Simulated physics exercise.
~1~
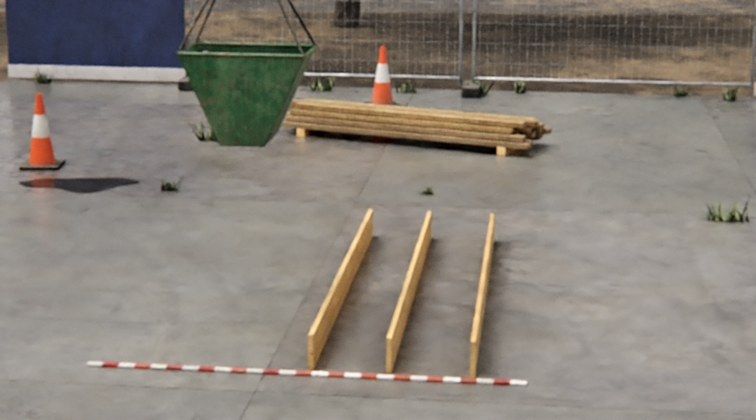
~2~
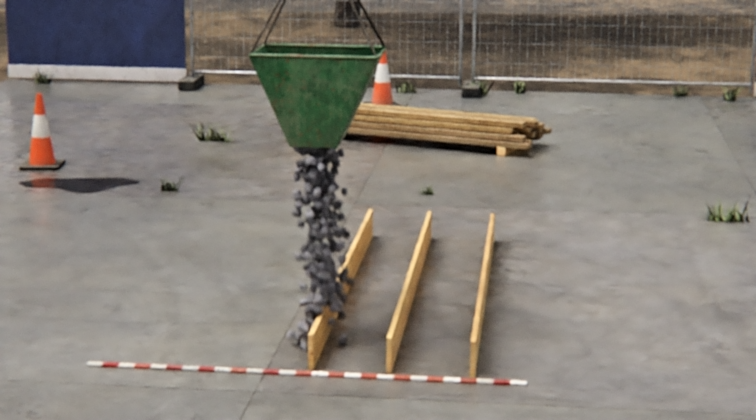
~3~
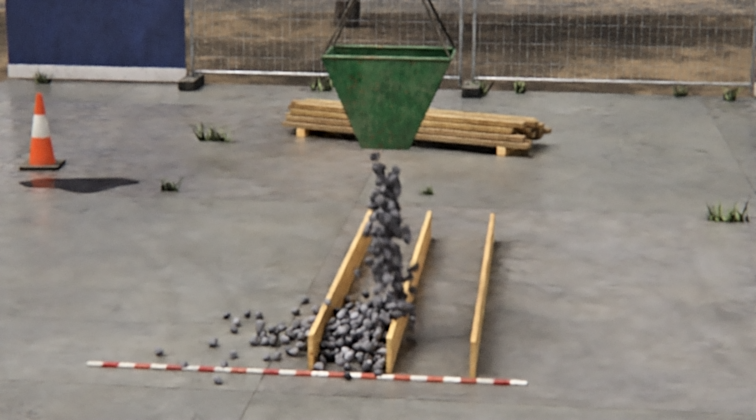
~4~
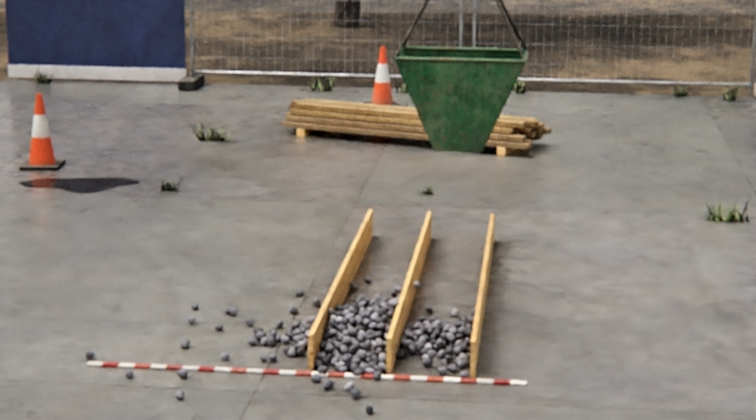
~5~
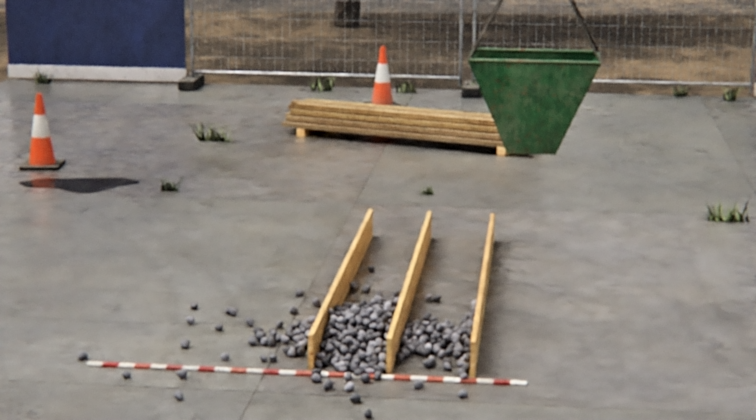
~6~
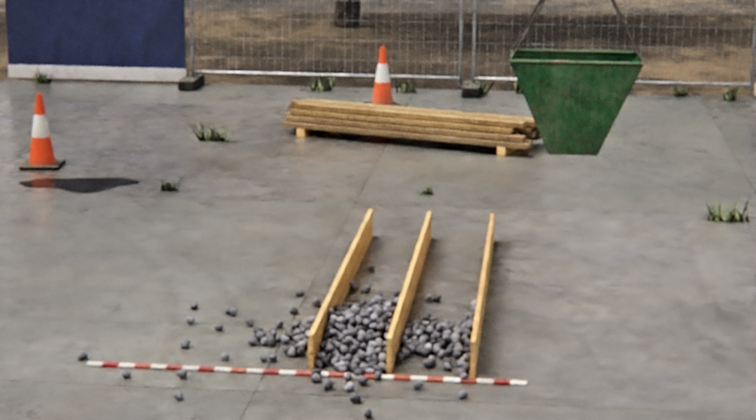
On a grey concrete yard with a wire fence, traffic cones and a stack of timber behind, a green skip hangs above and to the left of three upright boards. It moves to the right and begins pouring dark grey stones around the leftmost board. Still travelling, it drops the last of its load over the middle board, and the stones heap up between the boards. The empty skip carries on rightwards past the timber. The stones lie still, most in the left bay, fewer in the right, with some scattered to the left and around the striped staff.
